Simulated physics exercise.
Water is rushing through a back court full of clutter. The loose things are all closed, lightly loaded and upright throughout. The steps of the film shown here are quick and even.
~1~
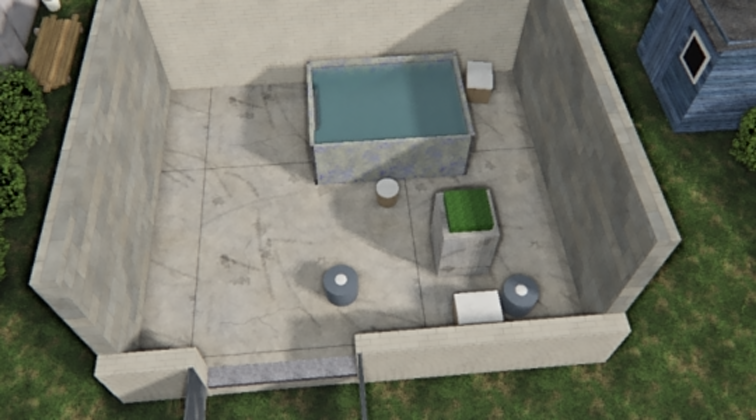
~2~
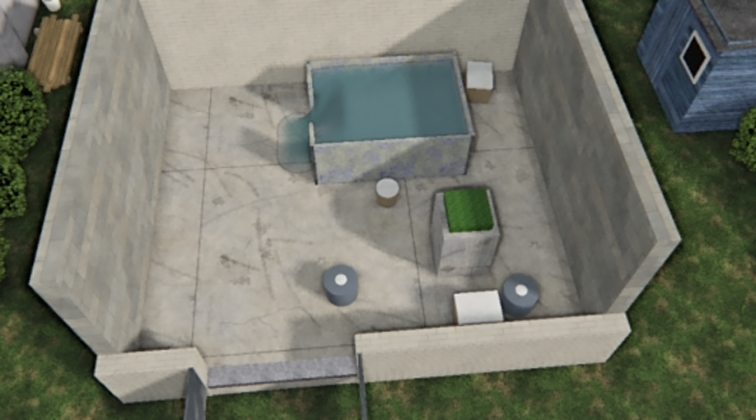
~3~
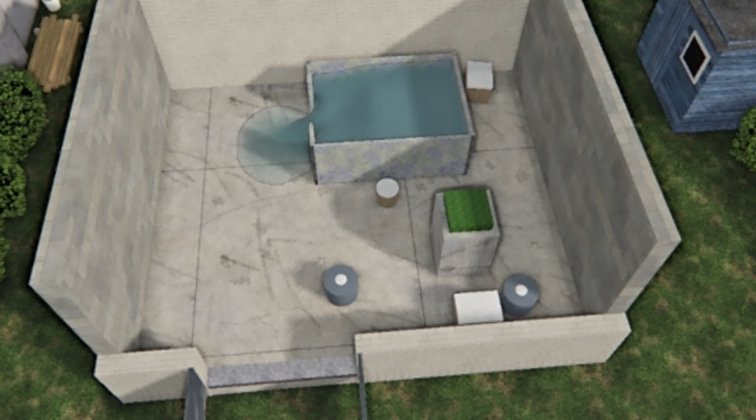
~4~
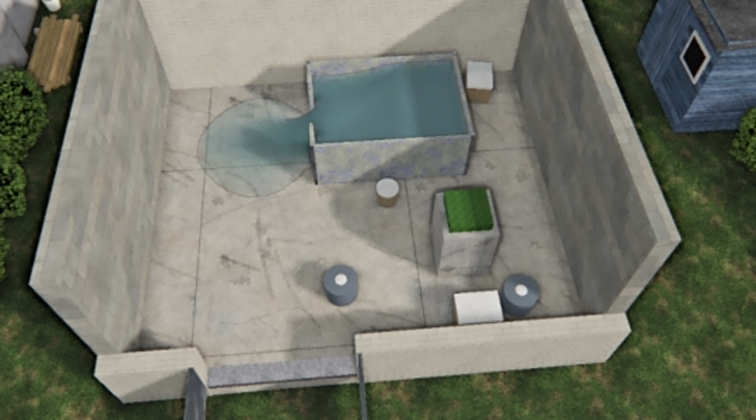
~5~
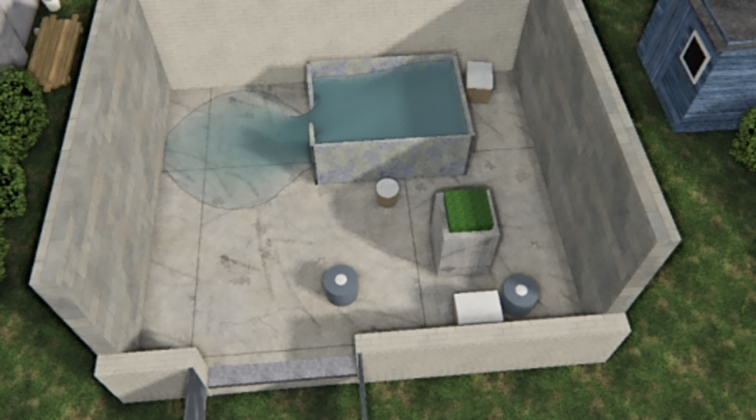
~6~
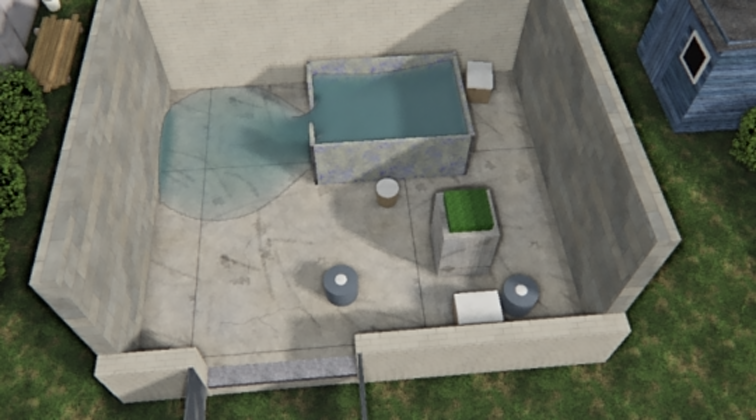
Walled back court with water pouring from the left side of a raised tank, spreading across bare paving to the left wall.
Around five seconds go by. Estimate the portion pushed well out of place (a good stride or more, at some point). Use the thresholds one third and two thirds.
I'd put it under one third.
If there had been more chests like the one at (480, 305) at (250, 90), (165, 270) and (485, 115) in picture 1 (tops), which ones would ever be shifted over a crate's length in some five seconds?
Listed in order: Displaced, displaced, then hardly budges.
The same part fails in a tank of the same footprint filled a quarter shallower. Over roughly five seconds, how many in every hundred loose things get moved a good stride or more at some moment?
Roughly 0 in a hundred.
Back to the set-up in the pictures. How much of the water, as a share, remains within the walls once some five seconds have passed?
That comes to roughly 88 parts in a hundred.
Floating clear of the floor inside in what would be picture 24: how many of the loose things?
0.
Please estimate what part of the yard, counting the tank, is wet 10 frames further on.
That works out to about 45 in a hundred.
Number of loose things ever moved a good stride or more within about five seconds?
So the number is 1.
A moment on, 0 of 5 are well off their spots; 0 afloat.
Next, 0 of 5 are well off their spots; 0 afloat.
Later, 0 of 5 are well off their spots; 0 afloat.
In the end, 1 of 5 are well off their spots, and 1 have been at some point; 1 afloat.
